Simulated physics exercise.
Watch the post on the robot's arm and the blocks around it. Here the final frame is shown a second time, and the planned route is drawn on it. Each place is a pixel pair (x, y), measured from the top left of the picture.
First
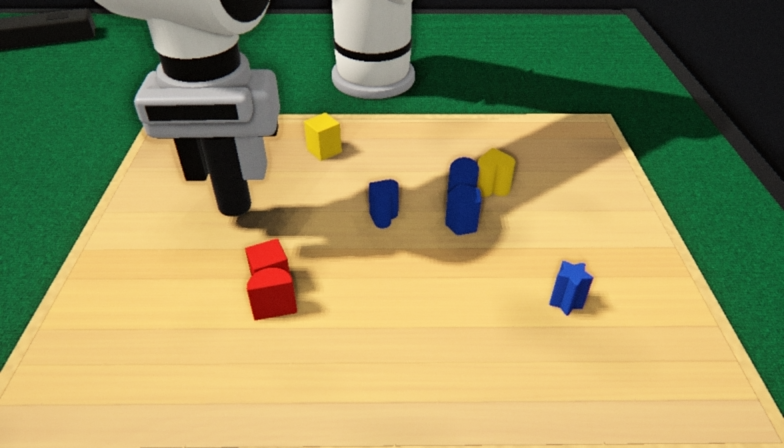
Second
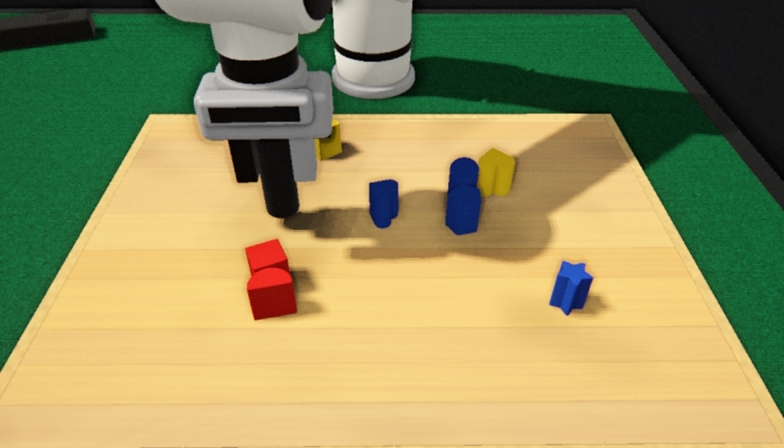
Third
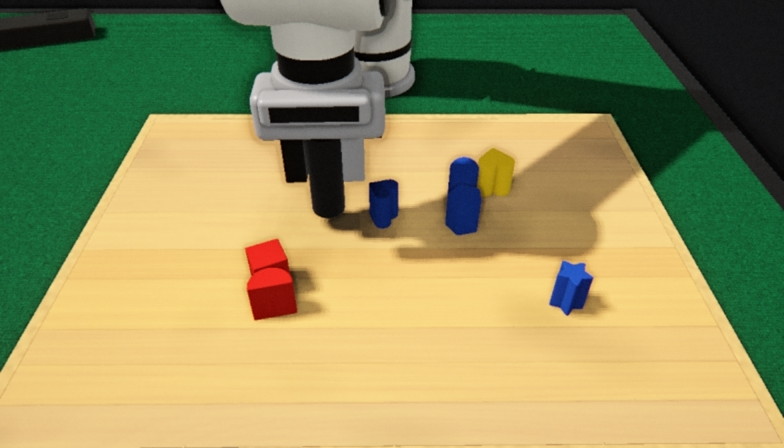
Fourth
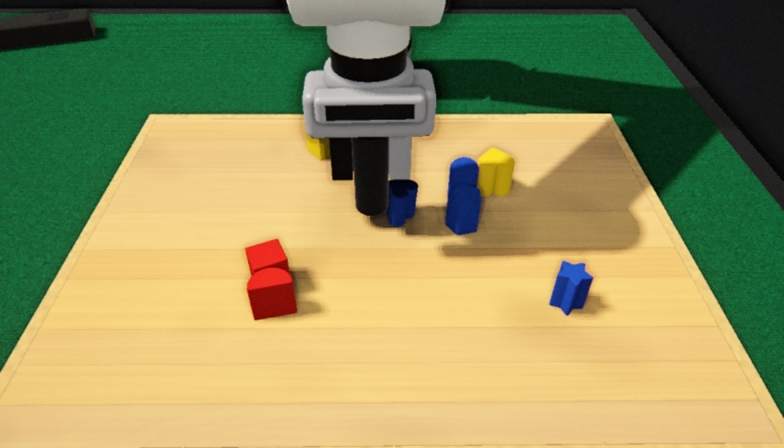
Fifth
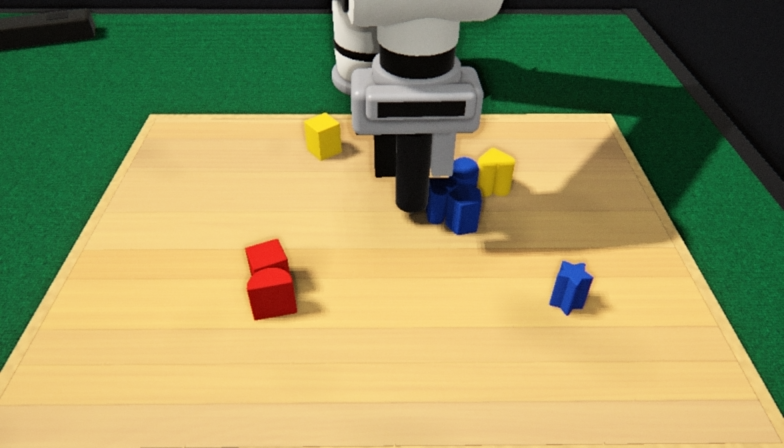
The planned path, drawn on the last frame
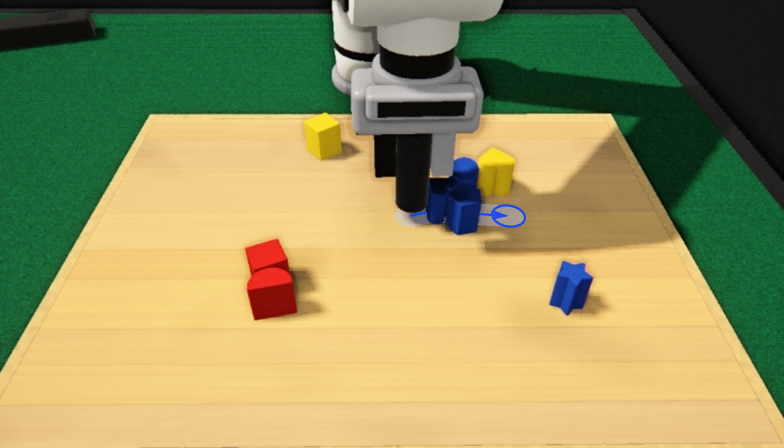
A robot arm slid its black post to the right across the wooden board, reached a small blue block and pushed it up beside the other blue blocks, while the red ones stayed put.
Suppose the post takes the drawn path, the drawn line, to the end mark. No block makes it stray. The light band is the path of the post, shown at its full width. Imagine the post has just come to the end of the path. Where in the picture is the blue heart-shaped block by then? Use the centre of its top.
Answer: (544, 187).
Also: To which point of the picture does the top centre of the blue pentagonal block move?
Its top middle: (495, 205).
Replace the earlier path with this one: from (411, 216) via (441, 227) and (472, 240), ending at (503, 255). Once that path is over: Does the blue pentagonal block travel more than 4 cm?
In short: Yes.
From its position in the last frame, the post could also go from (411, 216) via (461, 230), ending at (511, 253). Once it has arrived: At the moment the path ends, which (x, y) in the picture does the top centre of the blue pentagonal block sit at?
It sits at (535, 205).
Path on the board, from (411, 216) by way of (443, 212) and (476, 214) to (509, 216).
The first path, step by step. One third of the way, post at (444, 200); blue heart-shaped block at (476, 184), turned 20° clockwise; blue oval at (471, 165), turned 40° anticlockwise; blue pentagonal block at (487, 201), turned 25° clockwise; yellow heart-shaped block at (499, 157), turned 15° clockwise.
Two thirds of the way, post at (478, 202); blue heart-shaped block at (510, 185), turned 15° clockwise; blue oval at (476, 164), turned 75° anticlockwise; blue pentagonal block at (495, 205), turned 45° clockwise; yellow heart-shaped block at (500, 154), turned 30° clockwise.
At the end, post at (511, 204); blue heart-shaped block at (544, 187); blue oval at (476, 164), turned 75° anticlockwise; blue pentagonal block at (495, 205), turned 50° clockwise; yellow heart-shaped block at (500, 154), turned 30° clockwise.
